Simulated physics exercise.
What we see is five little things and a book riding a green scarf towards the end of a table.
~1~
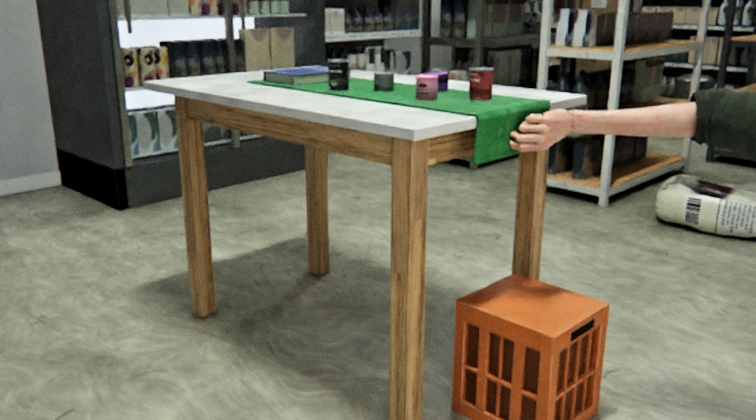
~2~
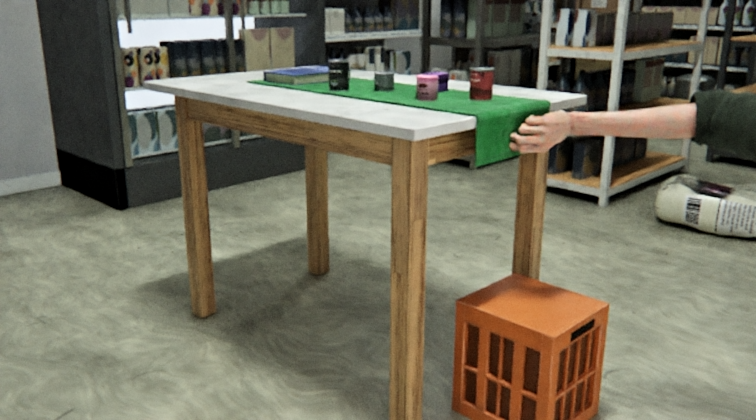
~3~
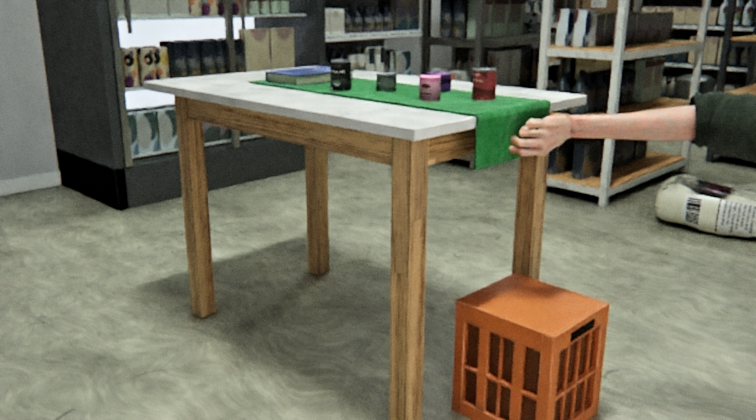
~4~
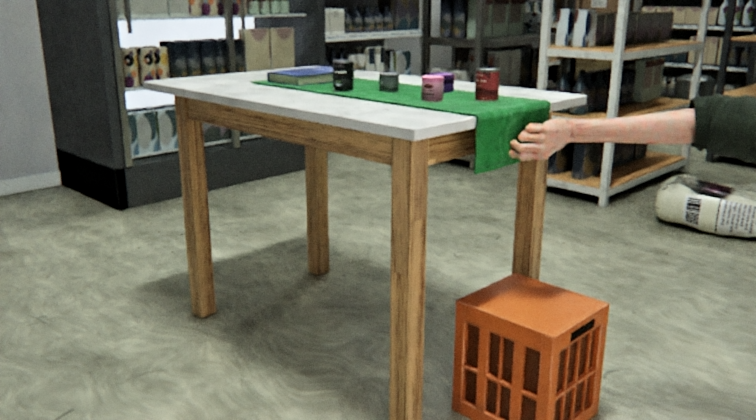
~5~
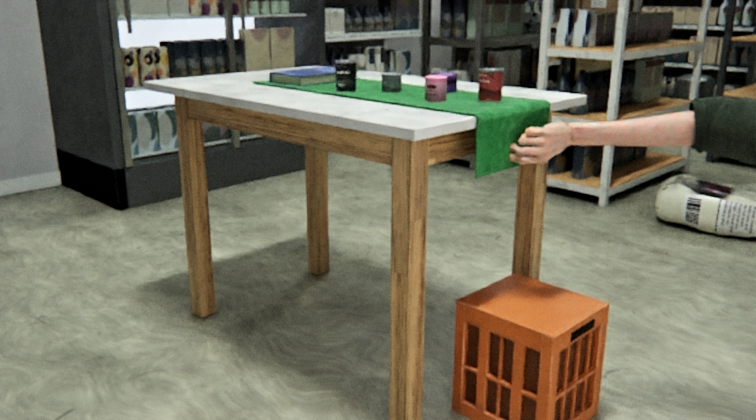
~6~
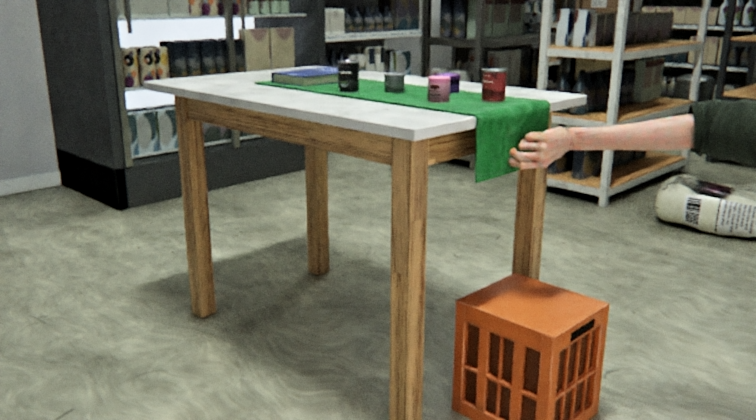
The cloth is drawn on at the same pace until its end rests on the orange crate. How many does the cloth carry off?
The count of fallen things is three.
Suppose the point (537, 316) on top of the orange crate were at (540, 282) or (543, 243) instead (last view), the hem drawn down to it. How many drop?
Over the edge go 2 and 1.
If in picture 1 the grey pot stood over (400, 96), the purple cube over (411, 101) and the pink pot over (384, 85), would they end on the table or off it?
The grey pot drops off; the purple cube falls; the pink pot remains up.
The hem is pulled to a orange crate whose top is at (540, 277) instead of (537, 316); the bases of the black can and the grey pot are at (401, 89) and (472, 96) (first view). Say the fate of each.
The black can remains up, the grey pot is carried off.
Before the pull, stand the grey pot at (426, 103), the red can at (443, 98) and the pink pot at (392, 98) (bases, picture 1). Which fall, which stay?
The grey pot tumbles off, the red can is carried off, the pink pot tumbles off.
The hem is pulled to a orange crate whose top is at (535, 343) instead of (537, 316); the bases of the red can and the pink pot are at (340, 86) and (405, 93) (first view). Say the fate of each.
The red can does not fall; the pink pot is carried off.
A little later, hem near (510, 237); red can gone.
Next, hem near (509, 277); red can and pink pot gone.
When it is over, hem on the crate; red can, pink pot and purple cube gone. It carries off three.
